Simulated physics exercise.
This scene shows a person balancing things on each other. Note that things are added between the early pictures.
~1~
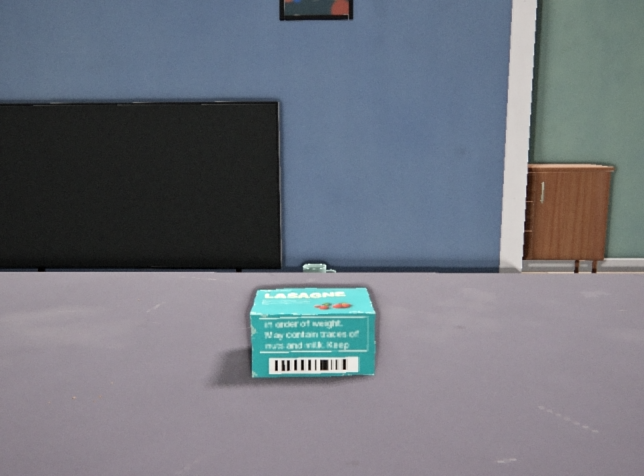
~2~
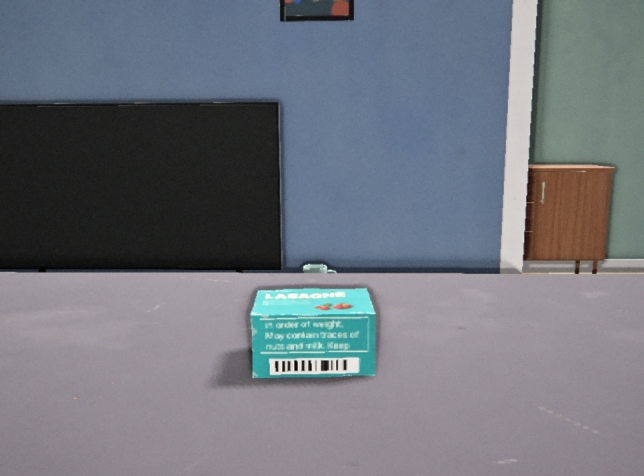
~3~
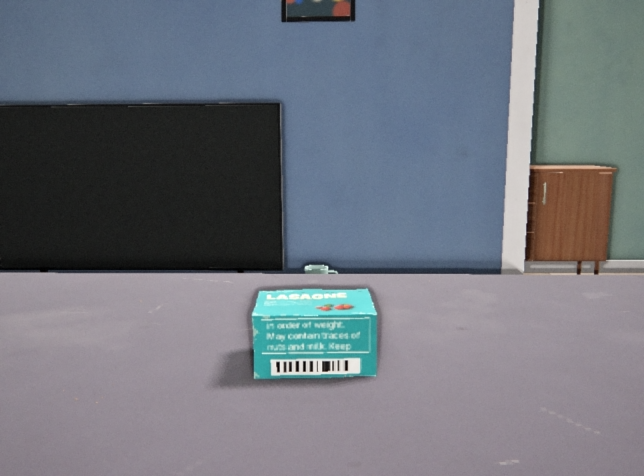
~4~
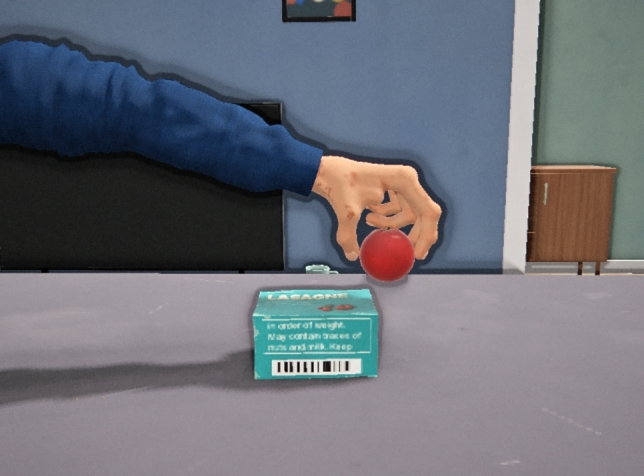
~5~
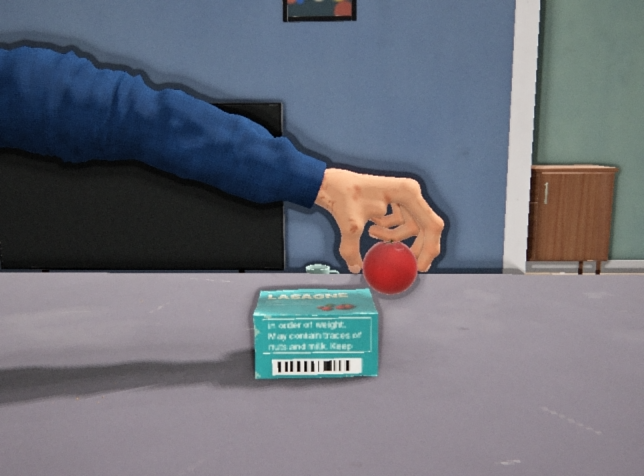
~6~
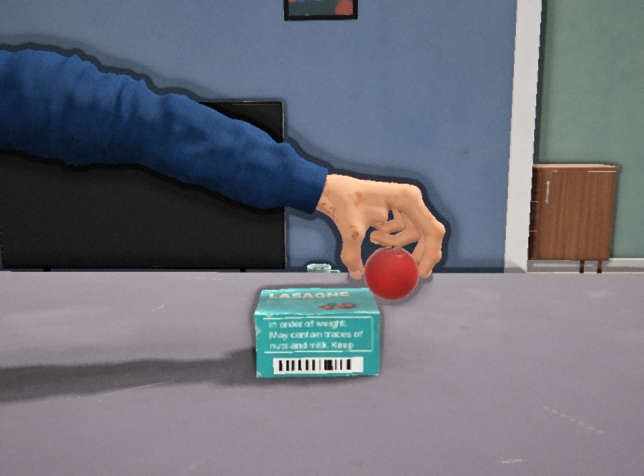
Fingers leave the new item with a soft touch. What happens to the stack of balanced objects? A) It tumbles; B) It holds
It tumbles (A).
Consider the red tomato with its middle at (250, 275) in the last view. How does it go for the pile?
Afterwards the pile tumbles over.
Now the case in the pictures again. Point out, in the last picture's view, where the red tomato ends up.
At about (423, 335).
Then, 0.20 s after the last picture, red tomato rolled a little near (401, 288).
Then, 0.30 s after the last picture, red tomato now fallen.
At rest, fallen, red tomato; turquoise box in place. Seen from the same camera at the end, red tomato near (423, 334). The pile loses its balance.
